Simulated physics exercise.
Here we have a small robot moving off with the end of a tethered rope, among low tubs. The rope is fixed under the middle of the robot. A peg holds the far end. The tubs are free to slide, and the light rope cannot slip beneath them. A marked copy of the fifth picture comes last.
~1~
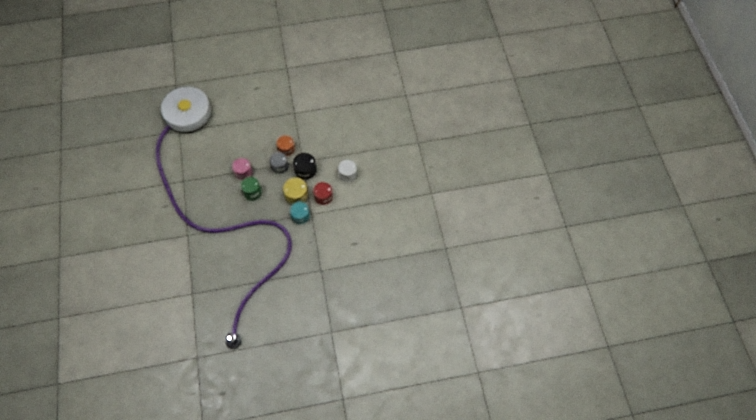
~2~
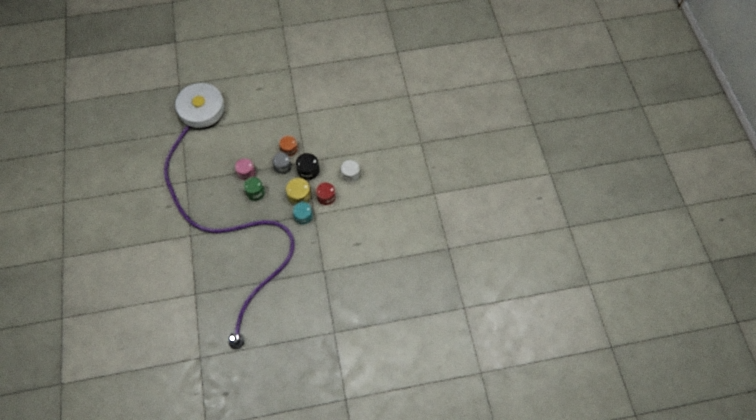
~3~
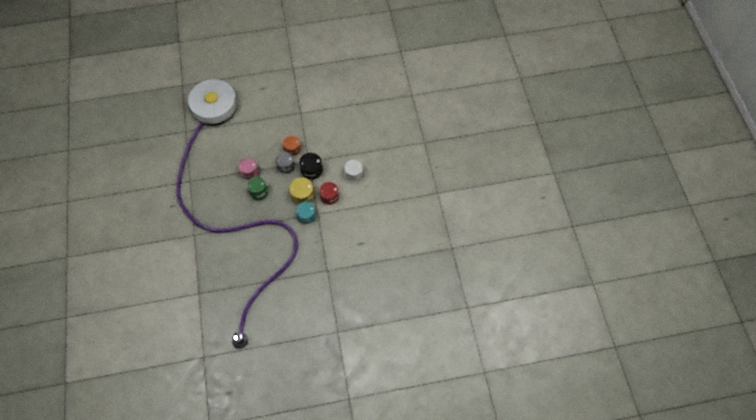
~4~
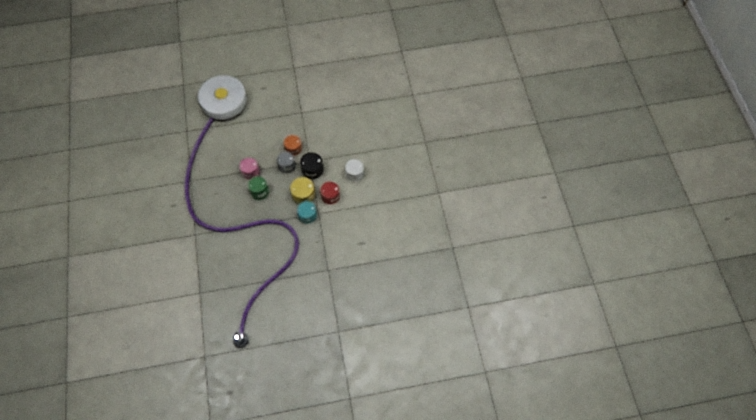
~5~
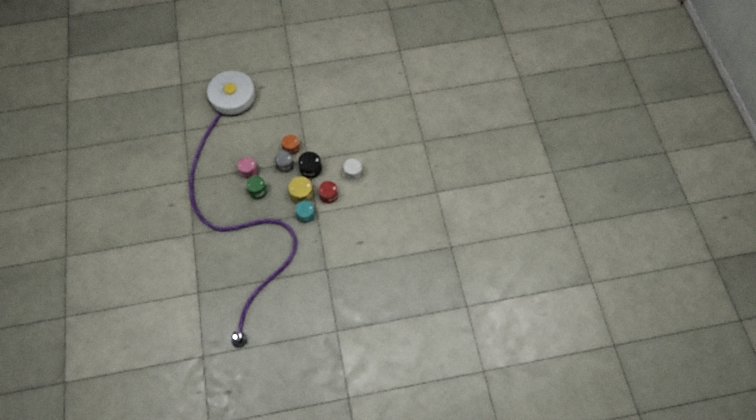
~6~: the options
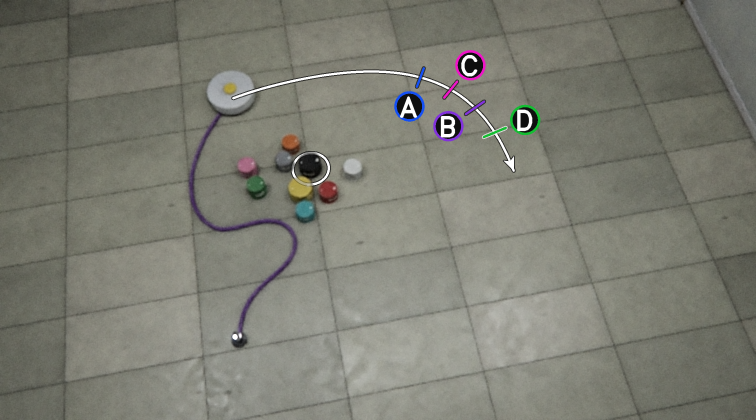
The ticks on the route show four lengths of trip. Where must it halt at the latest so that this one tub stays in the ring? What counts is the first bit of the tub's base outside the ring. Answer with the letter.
The farthest safe stop is A.
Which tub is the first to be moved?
The pink one.
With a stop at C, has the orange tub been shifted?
Yes.
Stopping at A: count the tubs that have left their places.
By then, three.
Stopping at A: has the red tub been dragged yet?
By then, no.
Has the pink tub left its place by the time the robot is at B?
Yes.
On the marked copy, A at (420, 77); B at (475, 108); C at (451, 90); D at (495, 132); the ring at (311, 169); the route from (233, 98) via (401, 73) to (514, 171).
With A. Early on, robot (297, 75); black tub (310, 165).
Further on, robot (364, 67); black tub (310, 165).
At the end, robot (421, 72); black tub (310, 165); green tub (270, 191); orange tub (301, 152); pink tub (275, 177); the black tub is still in its ring.
As for the rest, B drags the ringed tub to (336, 183); C drags the ringed tub to (323, 177); D drags the ringed tub to (344, 188).
